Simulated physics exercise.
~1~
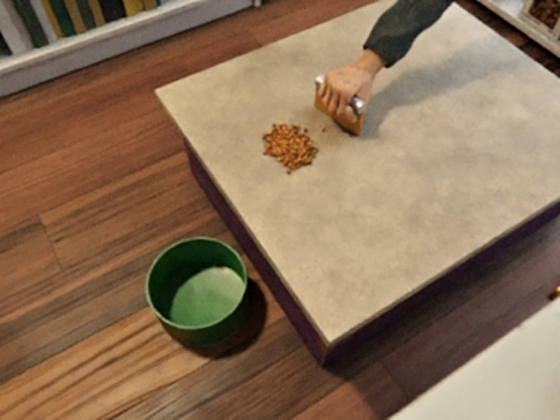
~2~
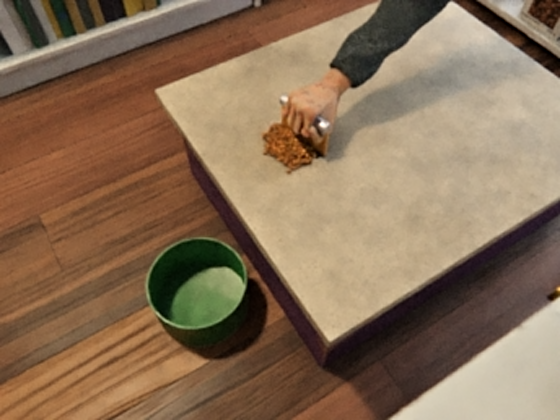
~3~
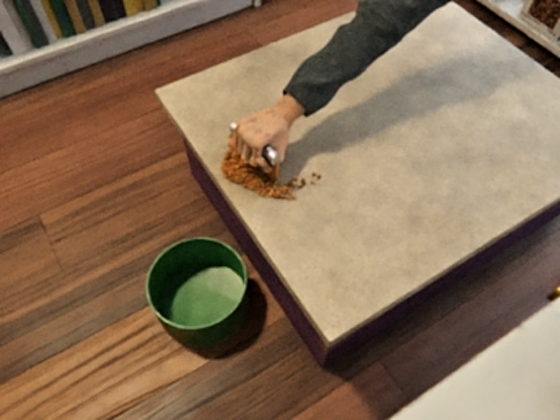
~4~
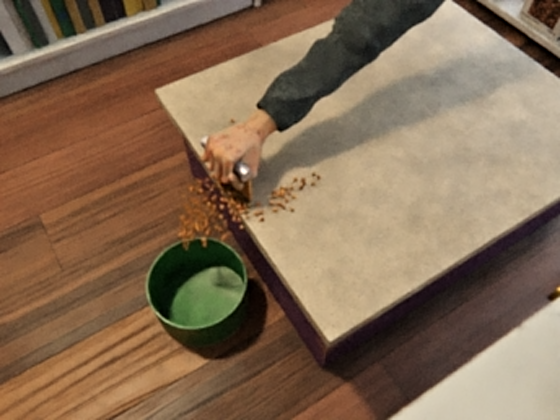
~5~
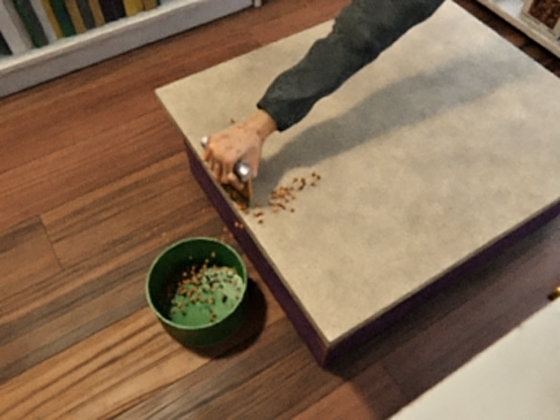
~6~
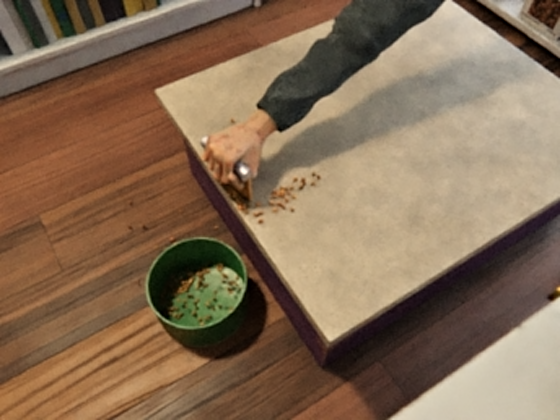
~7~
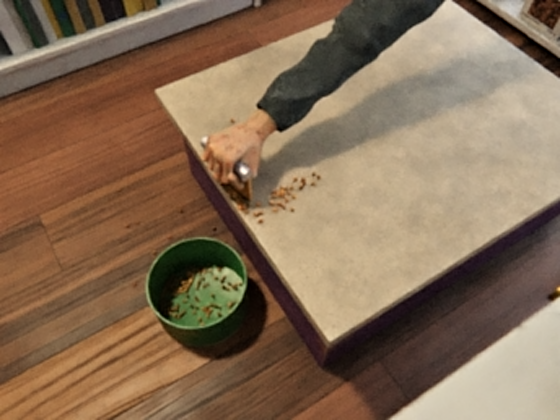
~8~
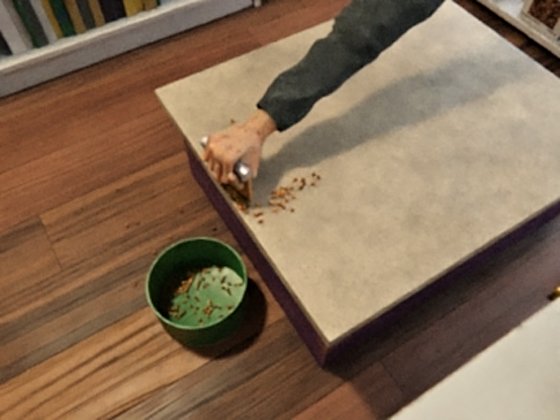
A hand in a dark grey sleeve grips a scraper on a beige-topped block with dark purple sides, seen from above on a reddish-brown wooden floor. A small heap of orange-brown roasted chickpeas lies ahead of the blade, and a green pot stands on the floor below the block's left edge. The scraper slides left and downward, reaches the heap and pushes it toward the edge, leaving a loose trail. It halts at the edge as many pieces spill over. Most of the fallen ones settle in the pot, while a scattering stays on top beside the still hand.
